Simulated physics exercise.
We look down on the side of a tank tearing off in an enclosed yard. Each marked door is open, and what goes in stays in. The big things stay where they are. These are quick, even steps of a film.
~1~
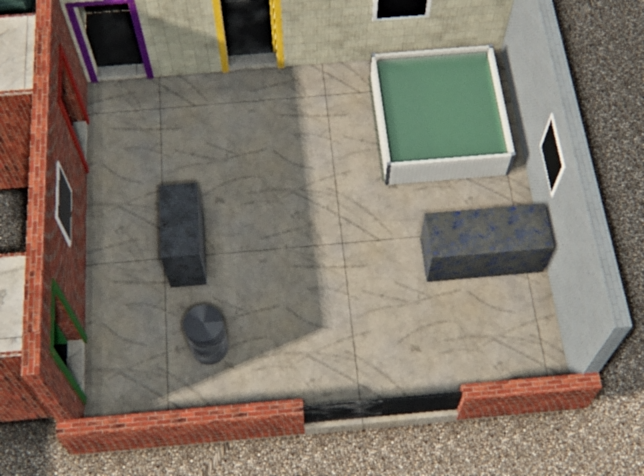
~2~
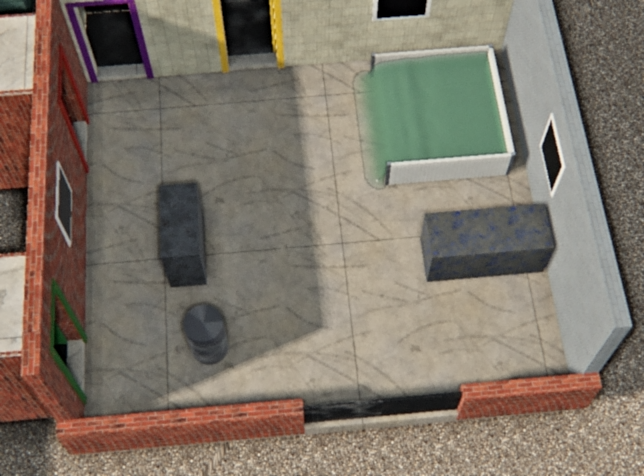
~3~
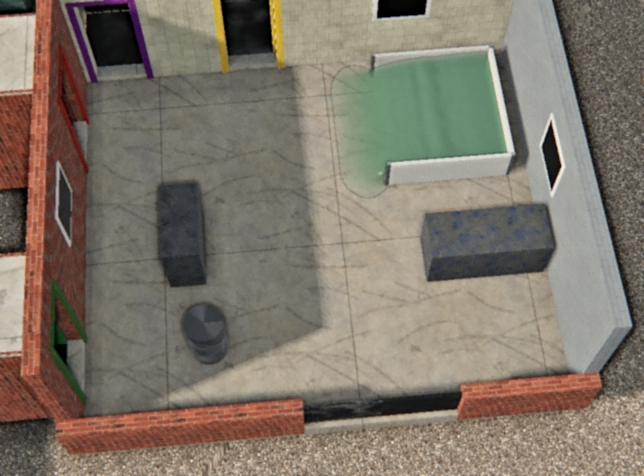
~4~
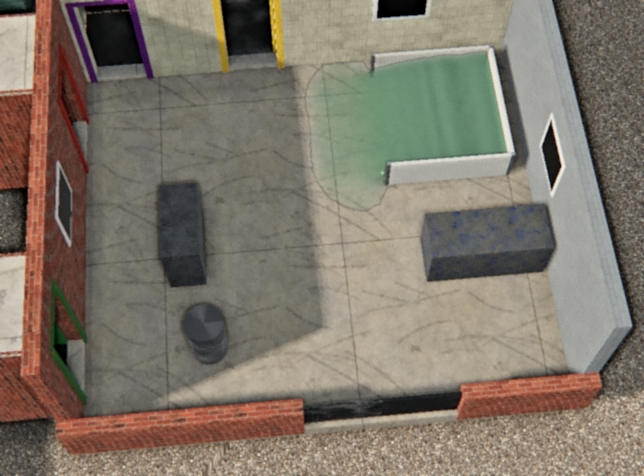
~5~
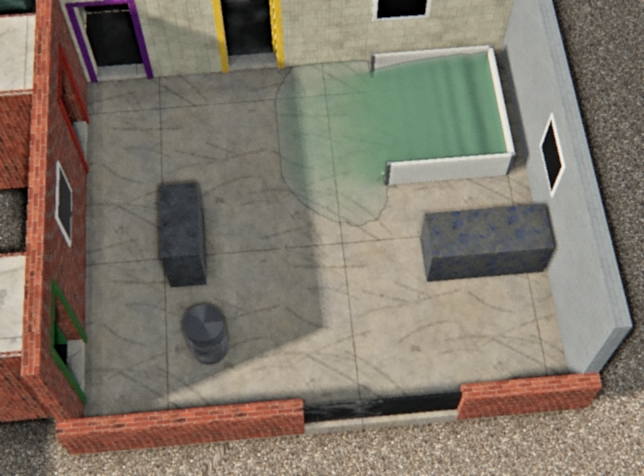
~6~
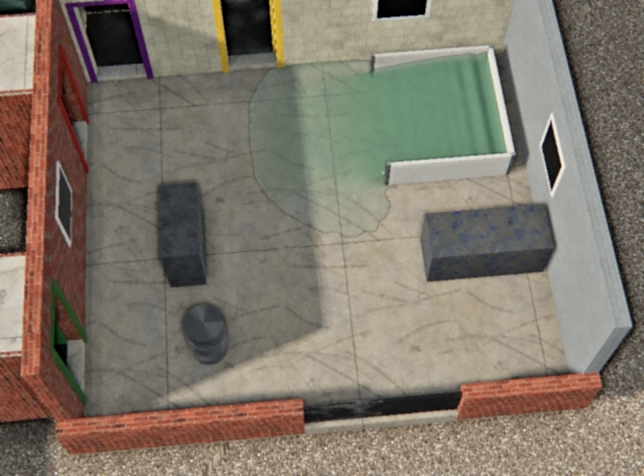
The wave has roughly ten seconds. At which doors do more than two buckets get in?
The yellow door holds within the limit; the purple door floods; the red door floods; the green door holds within the limit.
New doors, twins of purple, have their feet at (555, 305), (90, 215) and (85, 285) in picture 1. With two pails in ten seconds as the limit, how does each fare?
In turn: Stays under, floods, keeps below it.
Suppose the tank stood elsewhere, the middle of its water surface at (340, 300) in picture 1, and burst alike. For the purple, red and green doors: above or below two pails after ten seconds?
In short: Purple door lets less in, red door holds, green door goes over.
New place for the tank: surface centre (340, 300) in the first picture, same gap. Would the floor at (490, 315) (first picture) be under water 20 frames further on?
There: Clear.
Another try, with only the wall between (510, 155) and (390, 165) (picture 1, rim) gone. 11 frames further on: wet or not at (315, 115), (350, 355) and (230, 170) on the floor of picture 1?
As listed: Free of water, covered, clear.
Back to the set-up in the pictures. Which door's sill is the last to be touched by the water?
It is the green-painted one.
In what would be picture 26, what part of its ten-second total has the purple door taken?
Roughly 30 per cent.
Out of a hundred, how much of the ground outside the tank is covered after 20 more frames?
Some 55 per cent.
A moment on, water covers 35 % of the floor; the yellow door wet at the sill, nothing in, the purple door not reached, the red door not reached, the green door not reached.
Next, water covers 45 % of the floor; the yellow door wet at the sill, nothing in, the purple door wet at the sill, nothing in, the red door under two buckets in, the green door not reached.
Then, water covers 55 % of the floor; the yellow door wet at the sill, nothing in, the purple door over two buckets in, the red door far over two buckets in, the green door wet at the sill, nothing in.
Later, water covers 70 % of the floor; the yellow door wet at the sill, nothing in, the purple door over two buckets in, the red door far over two buckets in, the green door wet at the sill, nothing in.
In the end, water covers 90 % of the floor; the yellow door wet at the sill, nothing in, the purple door over two buckets in, the red door far over two buckets in, the green door wet at the sill, nothing in.
